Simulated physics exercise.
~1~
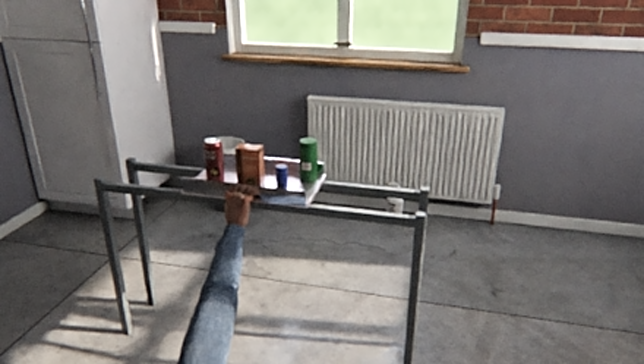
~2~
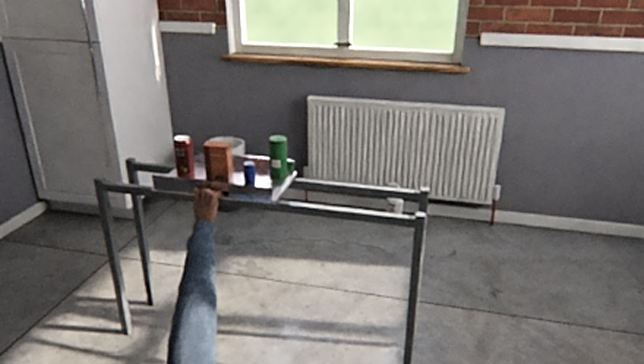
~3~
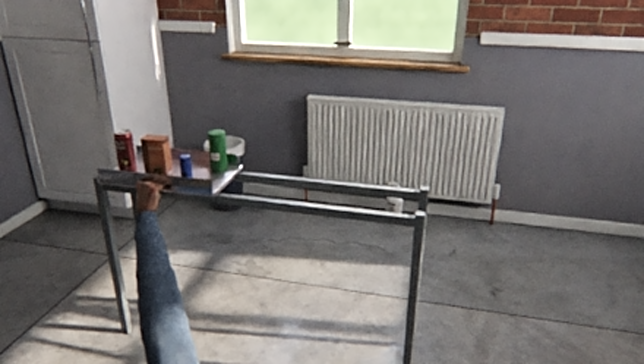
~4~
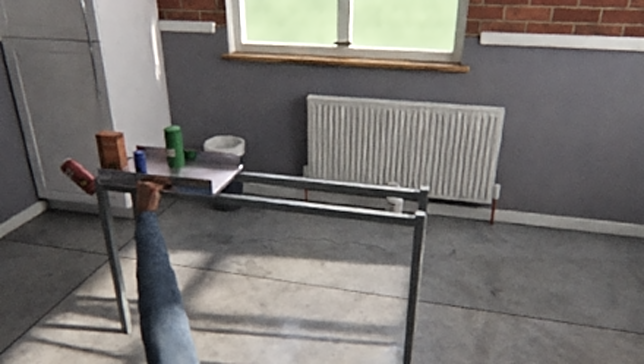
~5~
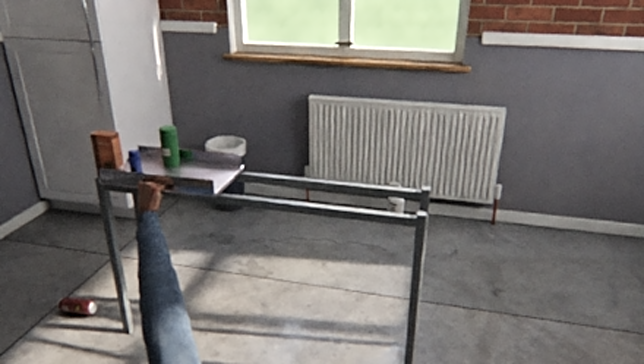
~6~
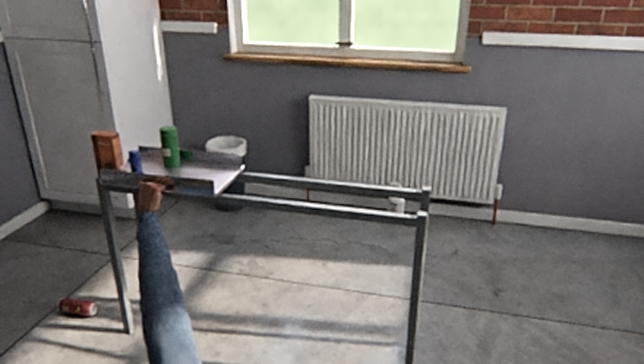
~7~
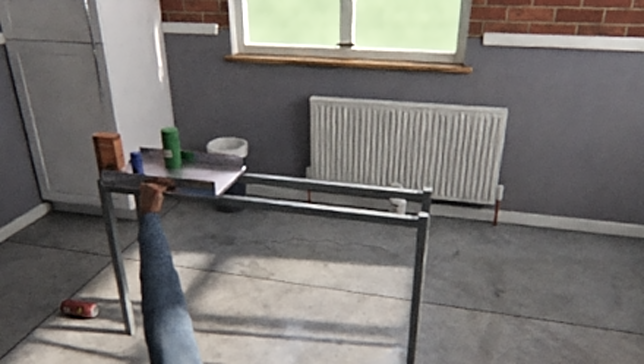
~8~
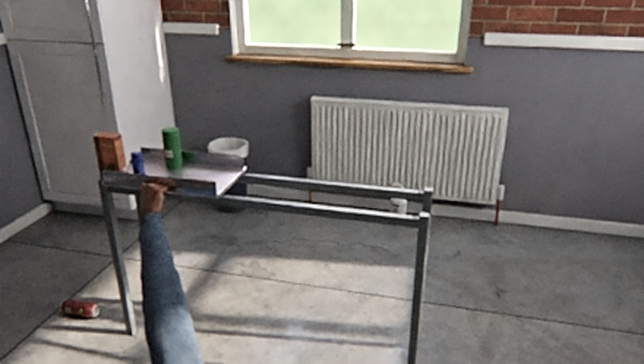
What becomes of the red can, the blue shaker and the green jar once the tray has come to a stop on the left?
The red can falls off the tray and ends up on the floor, while the blue shaker and the green jar both stay on the tray.
